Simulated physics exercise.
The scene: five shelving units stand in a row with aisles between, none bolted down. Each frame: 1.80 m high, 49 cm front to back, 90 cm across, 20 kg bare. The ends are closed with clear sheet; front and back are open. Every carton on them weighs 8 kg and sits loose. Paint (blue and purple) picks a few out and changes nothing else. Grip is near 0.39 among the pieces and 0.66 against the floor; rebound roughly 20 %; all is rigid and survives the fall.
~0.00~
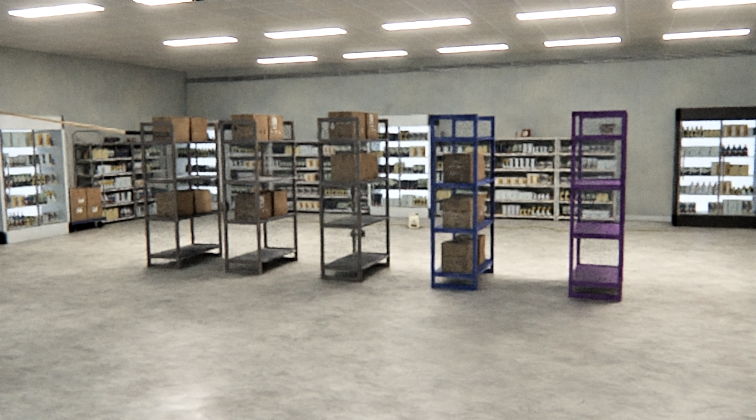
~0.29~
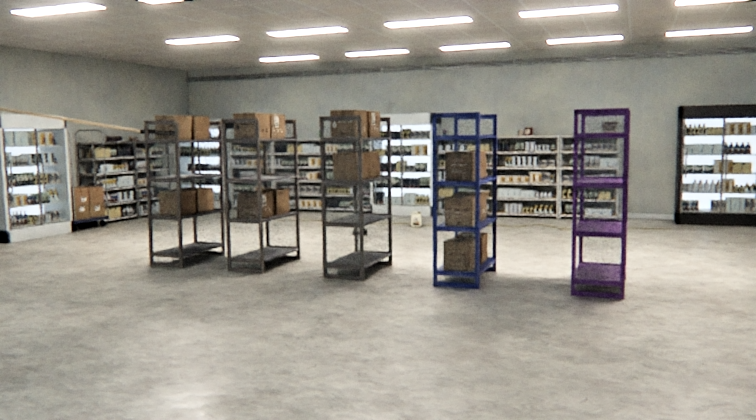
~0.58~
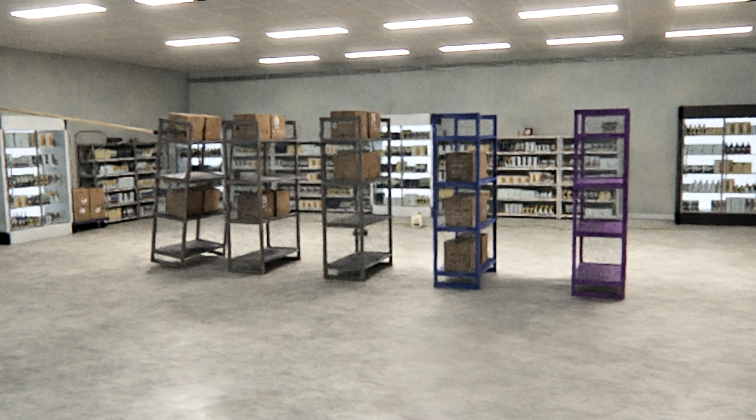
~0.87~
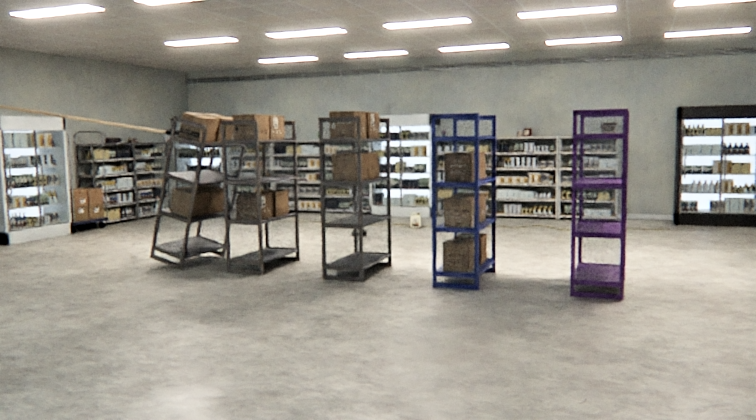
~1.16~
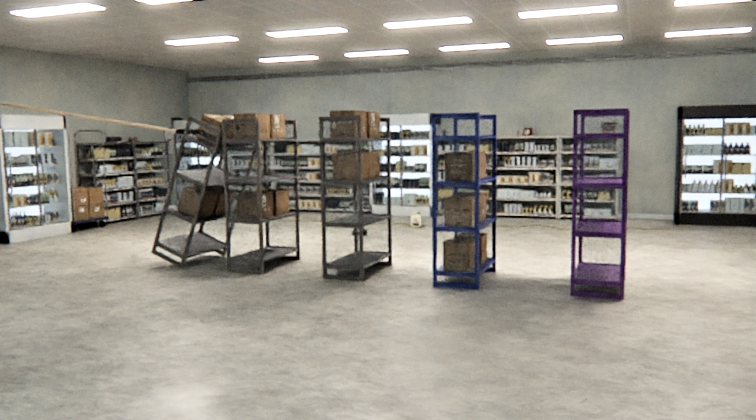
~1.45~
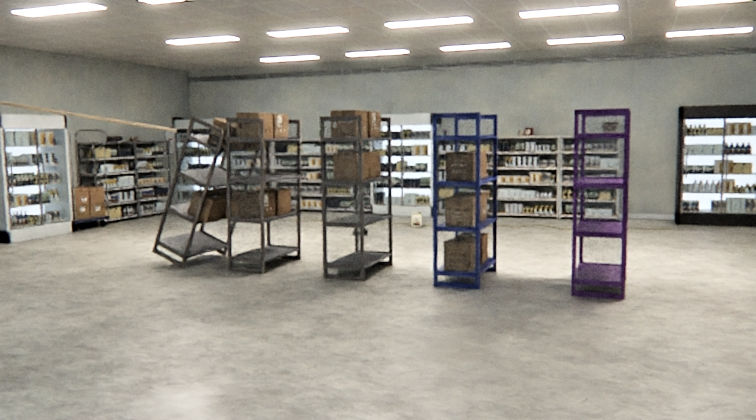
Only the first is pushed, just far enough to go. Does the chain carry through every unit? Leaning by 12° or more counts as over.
Here no, some stay up.
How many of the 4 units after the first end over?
0 of them.
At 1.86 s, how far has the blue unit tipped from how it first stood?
Some 0°.
After 1.64 s, 0 cartons spilt or dropped; none of the 4 other units over.
After 1.86 s, 2 cartons spilt or dropped; none of the 4 other units over.
In the end (3.0 s), 2 cartons spilt or dropped; none of the 4 other units over; blue unit unmoved; purple unit unmoved. Four left standing. From the last view, middles, blue unit near (467, 197), purple unit near (602, 200).
